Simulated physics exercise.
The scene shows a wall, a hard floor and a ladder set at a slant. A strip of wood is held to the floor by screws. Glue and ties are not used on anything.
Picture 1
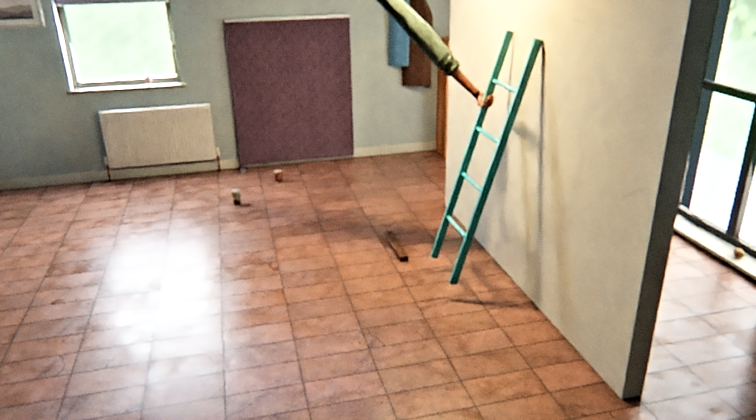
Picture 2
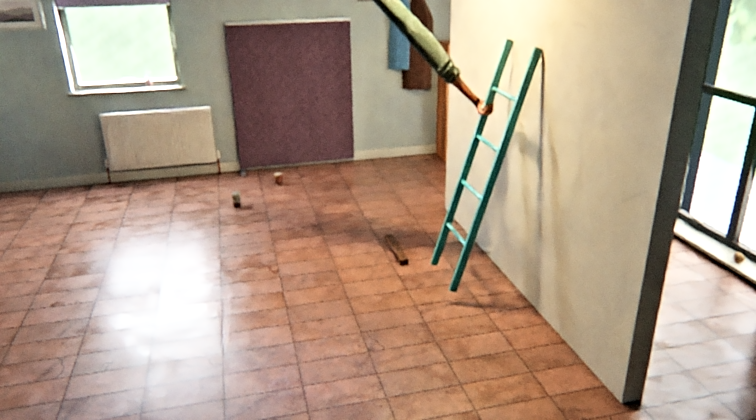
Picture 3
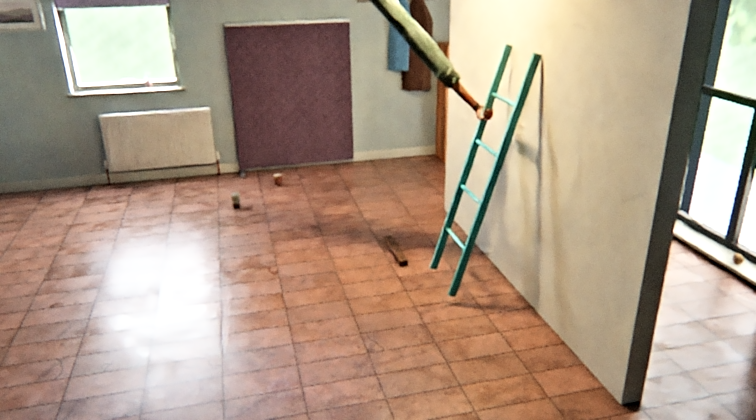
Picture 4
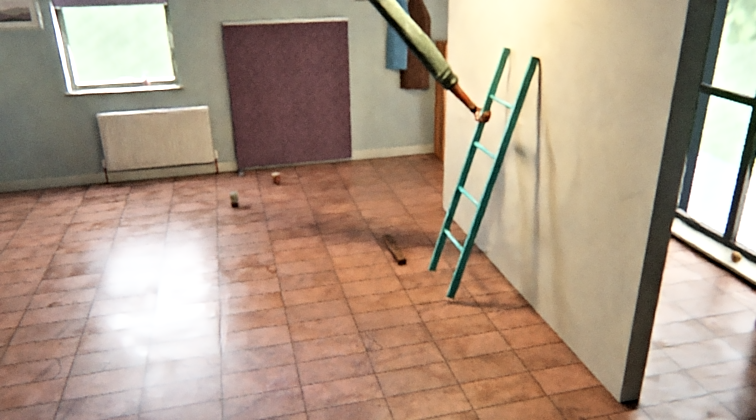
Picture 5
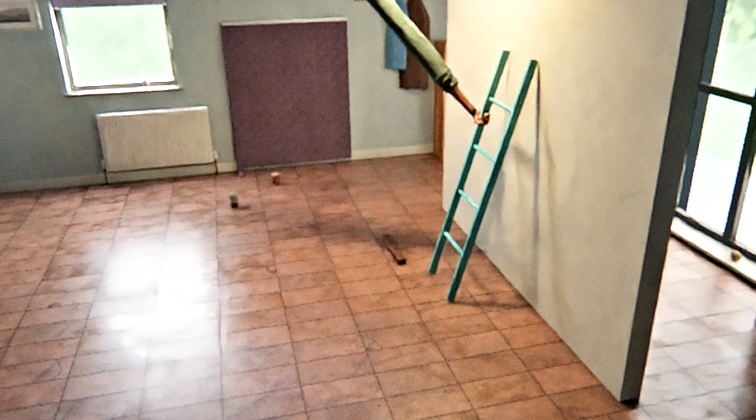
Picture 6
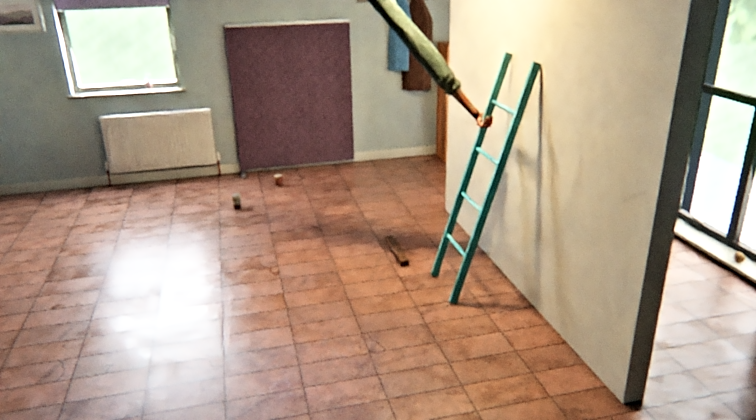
A green arm with a reddish tip lowers a turquoise ladder slightly beside a pale wall.
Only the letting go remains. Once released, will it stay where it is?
Yes, it's going to be just fine, I think.
Then, 0.90 s later than the last frame, turquoise ladder at rest near (480, 180).
When it is over, the turquoise ladder remains leaning, near (481, 180).
